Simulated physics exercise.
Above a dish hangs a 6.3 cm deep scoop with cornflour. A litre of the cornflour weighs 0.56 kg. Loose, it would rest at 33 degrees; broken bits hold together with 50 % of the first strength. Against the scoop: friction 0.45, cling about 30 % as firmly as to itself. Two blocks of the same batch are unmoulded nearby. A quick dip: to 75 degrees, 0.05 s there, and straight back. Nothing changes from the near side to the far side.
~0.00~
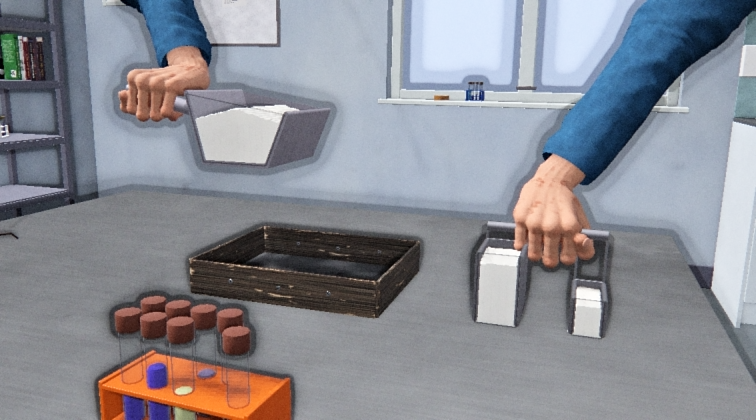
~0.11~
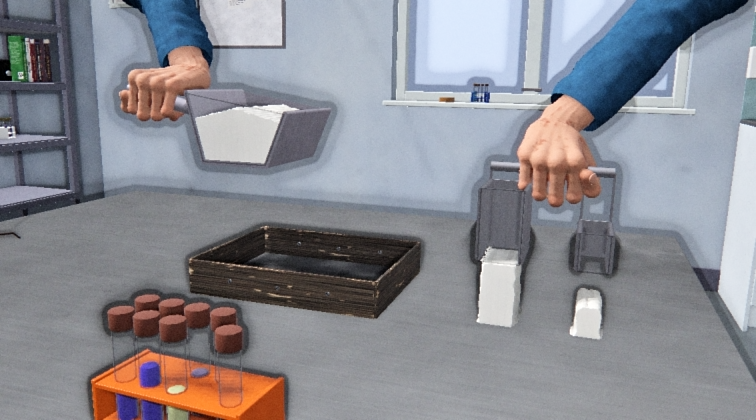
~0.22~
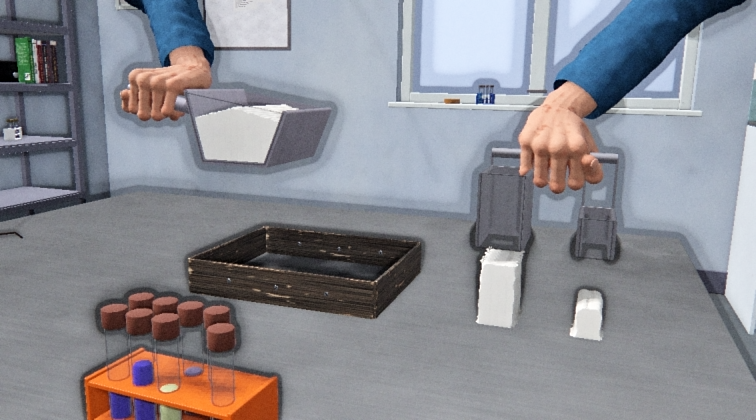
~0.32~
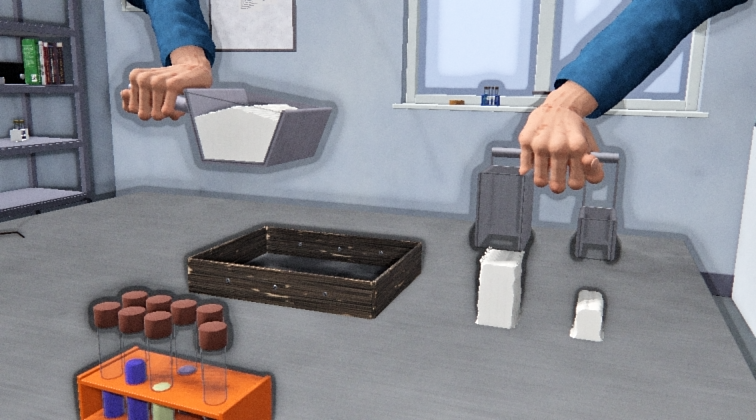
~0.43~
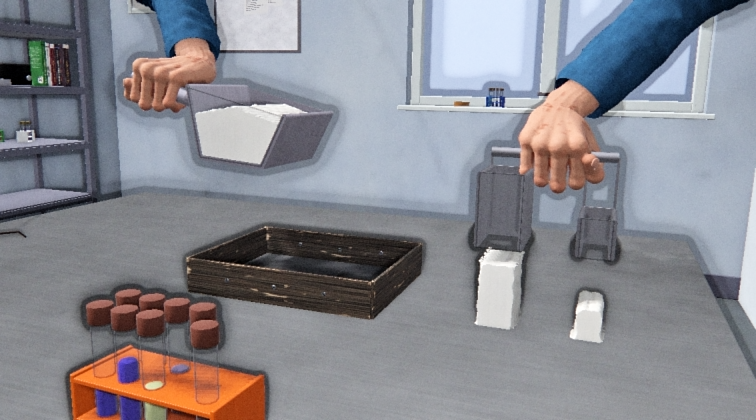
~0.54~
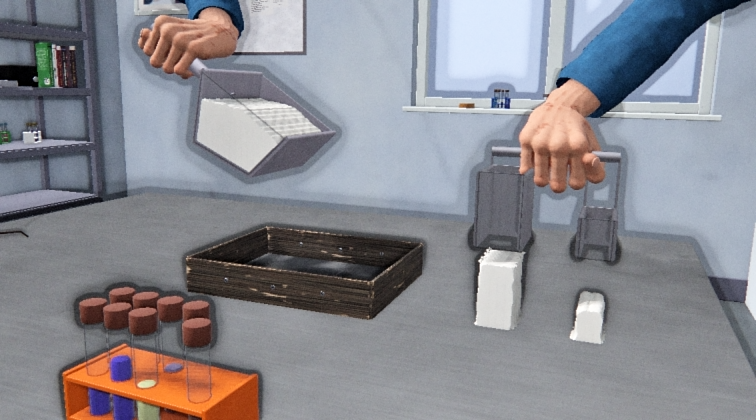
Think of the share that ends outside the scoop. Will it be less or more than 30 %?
Expect less than 30 %.
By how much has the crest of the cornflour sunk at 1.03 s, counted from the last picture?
Roughly 0.0 cm.
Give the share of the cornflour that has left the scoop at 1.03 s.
Some 0 per cent.
After 0.76 s, the scoop is at 72 degrees and 0 % has left it.
After 1.03 s, the scoop is at 57 degrees and 0 % has left it.
After 1.29 s, the scoop is at 2 degrees and 0 % has left it.
After 1.55 s, the scoop is at 0 degrees and 0 % has left it.
After 1.78 s, at the end, the scoop is at 0 degrees and 0 % has left it.
